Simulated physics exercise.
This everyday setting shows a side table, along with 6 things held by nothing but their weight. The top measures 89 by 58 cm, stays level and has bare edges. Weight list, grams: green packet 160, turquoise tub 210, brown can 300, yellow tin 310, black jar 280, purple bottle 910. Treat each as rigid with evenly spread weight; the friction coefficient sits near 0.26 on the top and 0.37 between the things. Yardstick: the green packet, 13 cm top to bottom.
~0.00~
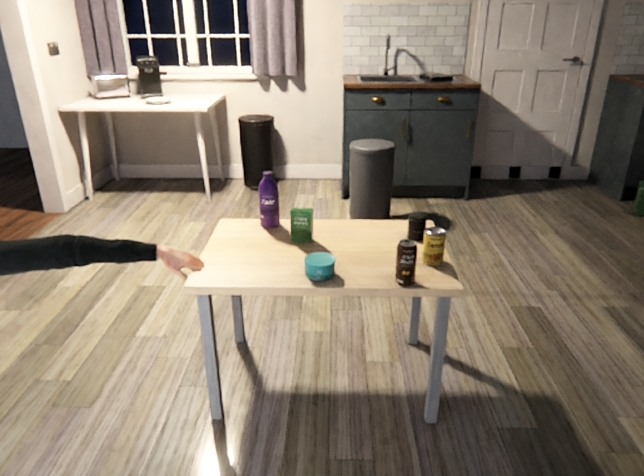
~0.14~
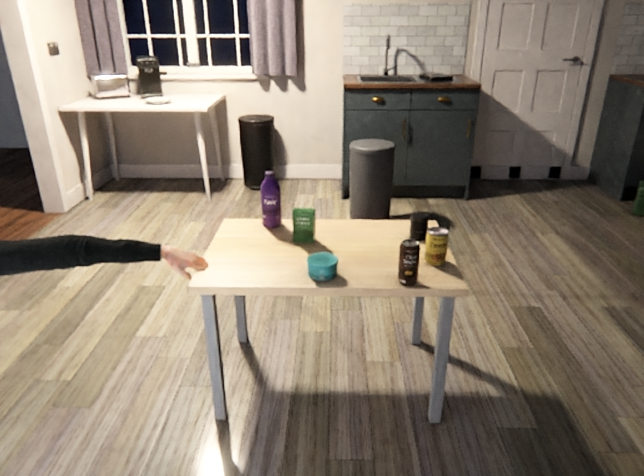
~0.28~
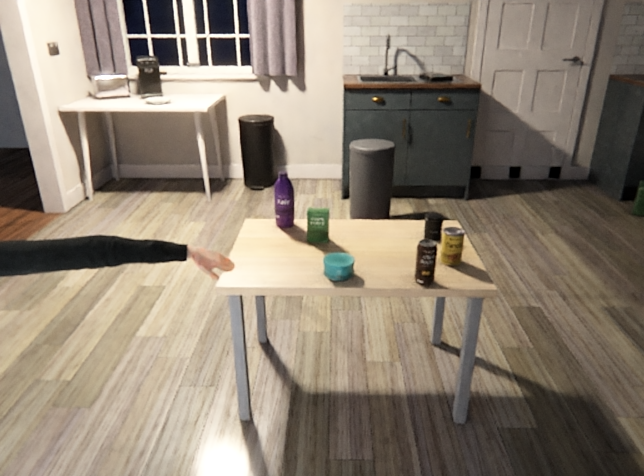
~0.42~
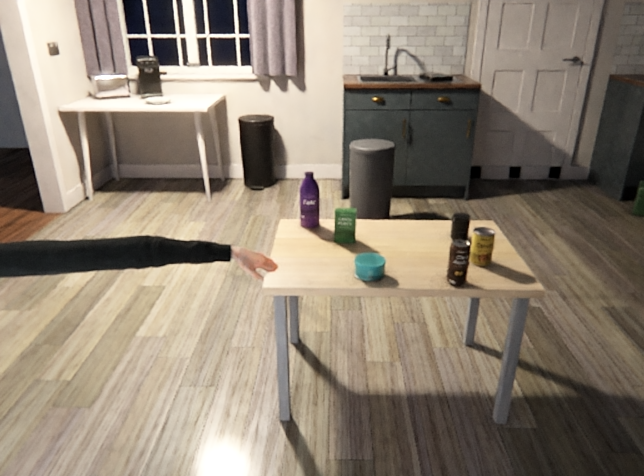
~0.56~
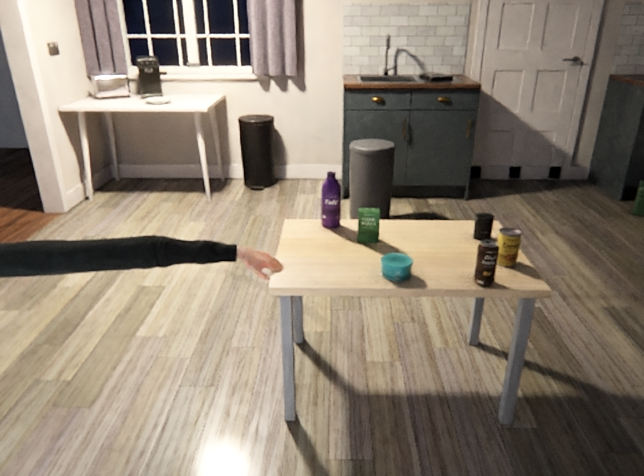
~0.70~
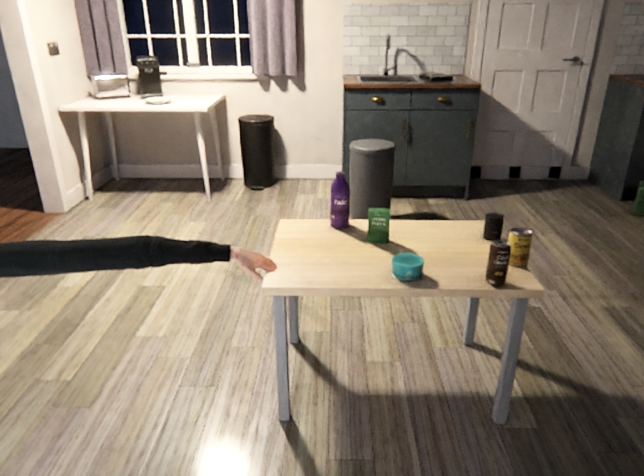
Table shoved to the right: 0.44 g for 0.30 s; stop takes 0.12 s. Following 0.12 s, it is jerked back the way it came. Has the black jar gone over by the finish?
Yes, it has gone over.
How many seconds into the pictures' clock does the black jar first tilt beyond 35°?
I'd put it at some 1.0 s.
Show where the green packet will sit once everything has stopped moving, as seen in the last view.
I'd put it at around (345, 225).
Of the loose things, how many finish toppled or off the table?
The tally is 3.
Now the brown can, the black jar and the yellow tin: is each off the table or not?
Brown can: Goes out of bounds; black jar: Goes out of bounds; yellow tin: Goes out of bounds.
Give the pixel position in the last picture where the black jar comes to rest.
It ends up at about (472, 354).
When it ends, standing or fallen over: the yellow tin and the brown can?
Final state - yellow tin: Goes over; brown can: Goes over.
By 0.90 s, table shifted 8 cm; yellow tin and black jar now off the table; brown can 18 cm from its spot; purple bottle 17 cm from its spot.
By 1.10 s, brown can now off the table; purple bottle 16 cm from its spot; green packet 17 cm from its spot.
When it is over (1.7 s), off the table and tipped over, brown can, yellow tin and black jar; not toppled but over 5 cm from the start, green packet, turquoise tub and purple bottle. In the last view, black jar near (472, 354).
